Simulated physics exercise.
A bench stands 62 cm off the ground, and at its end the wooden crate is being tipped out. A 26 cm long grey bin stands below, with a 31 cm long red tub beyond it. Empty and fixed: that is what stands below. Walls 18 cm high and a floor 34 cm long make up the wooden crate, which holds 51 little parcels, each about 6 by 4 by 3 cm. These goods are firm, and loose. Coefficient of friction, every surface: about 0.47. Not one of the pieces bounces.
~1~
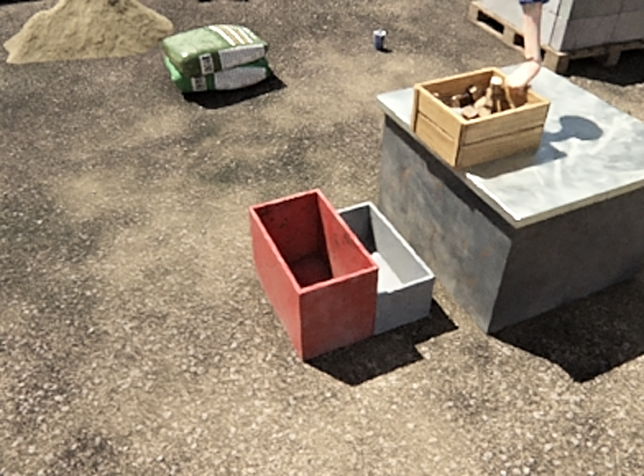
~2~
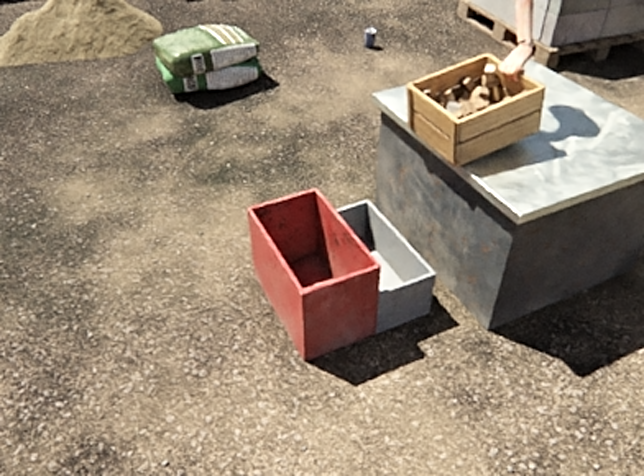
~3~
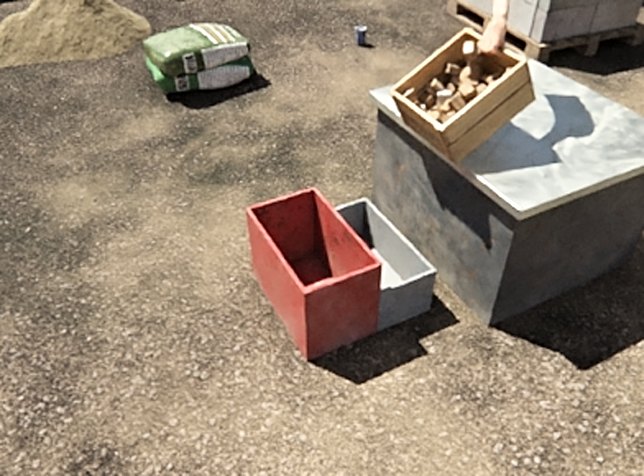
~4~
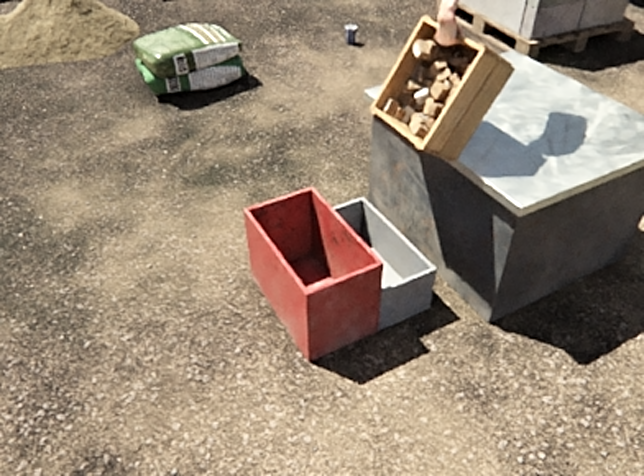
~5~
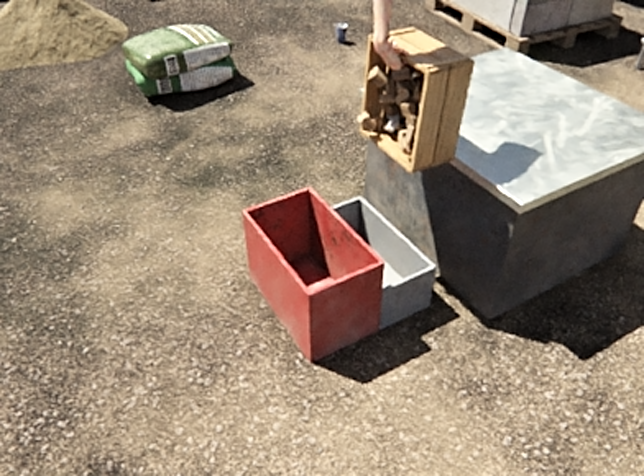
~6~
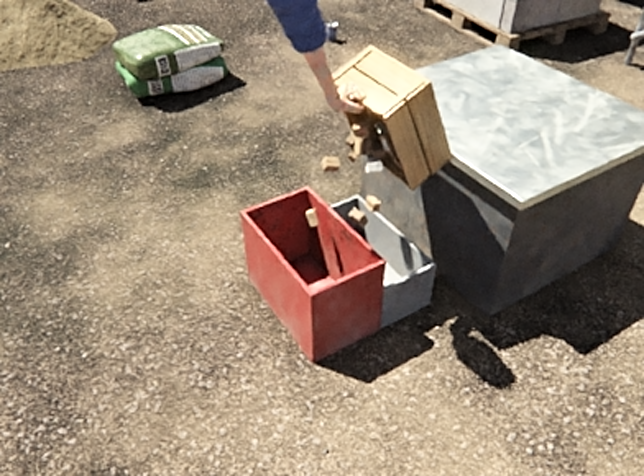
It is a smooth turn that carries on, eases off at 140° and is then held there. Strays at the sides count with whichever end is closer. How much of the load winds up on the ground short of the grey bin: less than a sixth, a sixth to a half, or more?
Less than a sixth of the little parcels end on the ground short of the grey bin.
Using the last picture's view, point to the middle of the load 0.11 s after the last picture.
I'd put the middle close to (379, 159) in the last view.
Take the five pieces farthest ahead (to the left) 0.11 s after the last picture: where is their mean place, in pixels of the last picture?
About (314, 243).
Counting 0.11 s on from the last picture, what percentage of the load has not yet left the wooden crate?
Roughly 65 percent.
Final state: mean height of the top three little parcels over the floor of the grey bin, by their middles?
I'd put it near 9 cm.
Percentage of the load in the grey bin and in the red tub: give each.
My estimate is some 80 per cent, then some 20 per cent.
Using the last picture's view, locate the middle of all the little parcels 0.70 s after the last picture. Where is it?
The middle lies close to (357, 272).
Then, 0.11 s after the last picture, tilt 127°; 33 still in the wooden crate, 3 in the red tub and 15 in the air.
Then, 0.25 s after the last picture, tilt 138°; 12 still in the wooden crate, 9 in the grey bin, 9 in the red tub and 21 in the air.
Then, 0.45 s after the last picture, tilt 140°; 34 in the grey bin, 11 in the red tub and 6 in the air.
Final count (0.70 s after the last picture), 40 in the grey bin and 11 in the red tub. Asked share, 0 of 51, 0 per cent.
